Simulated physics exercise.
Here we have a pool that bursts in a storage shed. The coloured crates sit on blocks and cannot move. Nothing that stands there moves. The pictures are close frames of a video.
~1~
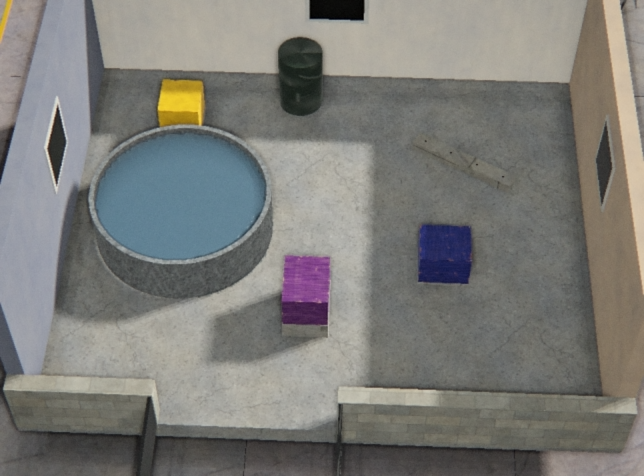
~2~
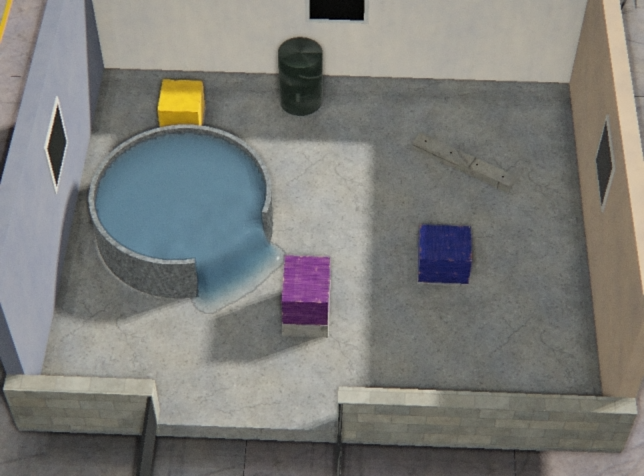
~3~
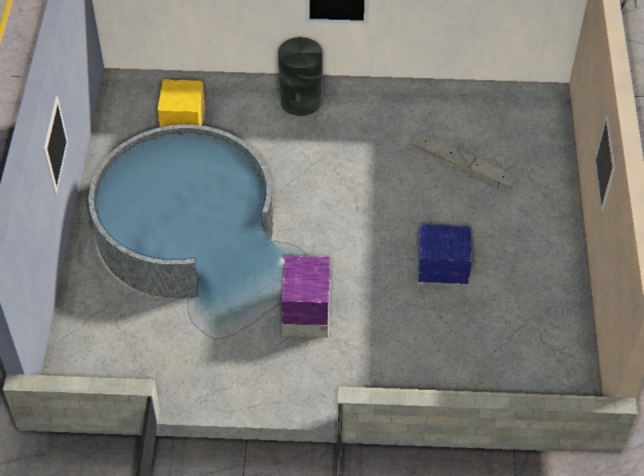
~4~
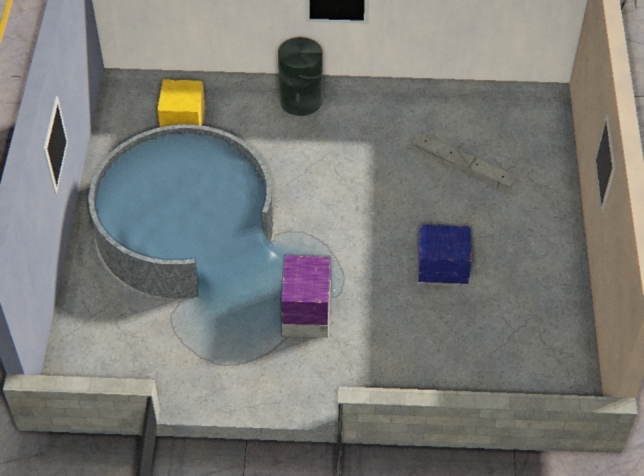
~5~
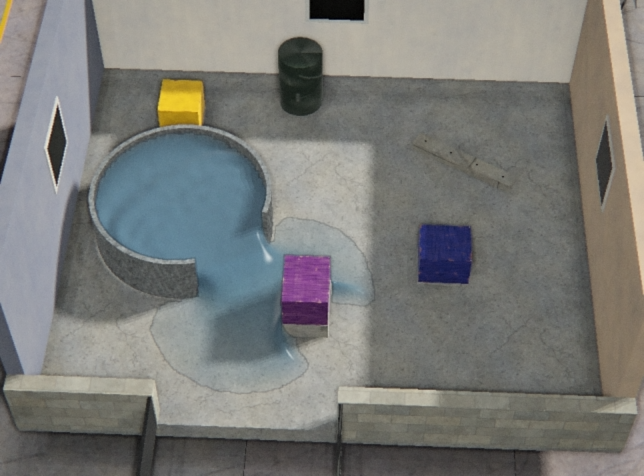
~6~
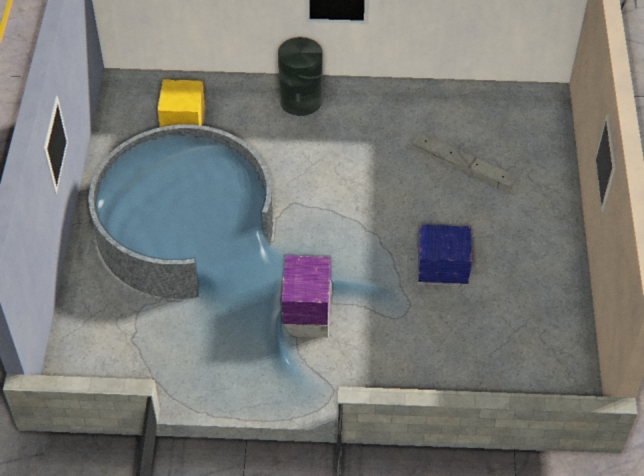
Water poured out of a gap in the front right side of a round gray pool, reached the purple block, and spread around both sides of it across the concrete floor.
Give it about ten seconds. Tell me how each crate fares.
In the end: The yellow crate stays dry; the blue crate gets wet; the purple crate gets wet.
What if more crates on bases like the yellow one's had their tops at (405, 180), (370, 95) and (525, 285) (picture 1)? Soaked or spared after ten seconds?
In turn: Is wetted, is safe, is wetted.
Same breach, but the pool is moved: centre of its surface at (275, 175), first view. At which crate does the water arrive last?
It is the yellow one.
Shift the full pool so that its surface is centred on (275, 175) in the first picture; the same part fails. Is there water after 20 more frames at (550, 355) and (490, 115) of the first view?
In turn: Under water, free of water.
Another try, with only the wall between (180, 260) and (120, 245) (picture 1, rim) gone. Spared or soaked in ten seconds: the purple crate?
The purple one keeps dry.
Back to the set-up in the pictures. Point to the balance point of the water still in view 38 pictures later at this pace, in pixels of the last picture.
I would point to (313, 259).
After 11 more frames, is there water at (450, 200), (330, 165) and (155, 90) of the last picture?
As listed: Flooded, free of water, no water.
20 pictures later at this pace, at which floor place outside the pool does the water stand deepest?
Roughly at (284, 293).
A moment on, water covers 20 % of the floor; the yellow crate not reached, the blue crate water round its plinth, the purple crate water round its plinth.
Next, water covers 35 % of the floor; the yellow crate not reached, the blue crate water round its plinth, the purple crate water round its plinth.
Then, water covers 45 % of the floor; the yellow crate not reached, the blue crate water round its plinth, the purple crate water round its plinth.
Later, water covers 65 % of the floor; the yellow crate water round its plinth, the blue crate water round its plinth, the purple crate water round its plinth.
In the end, water covers 90 % of the floor; the yellow crate stayed above the water, the blue crate was topped, the purple crate was topped.
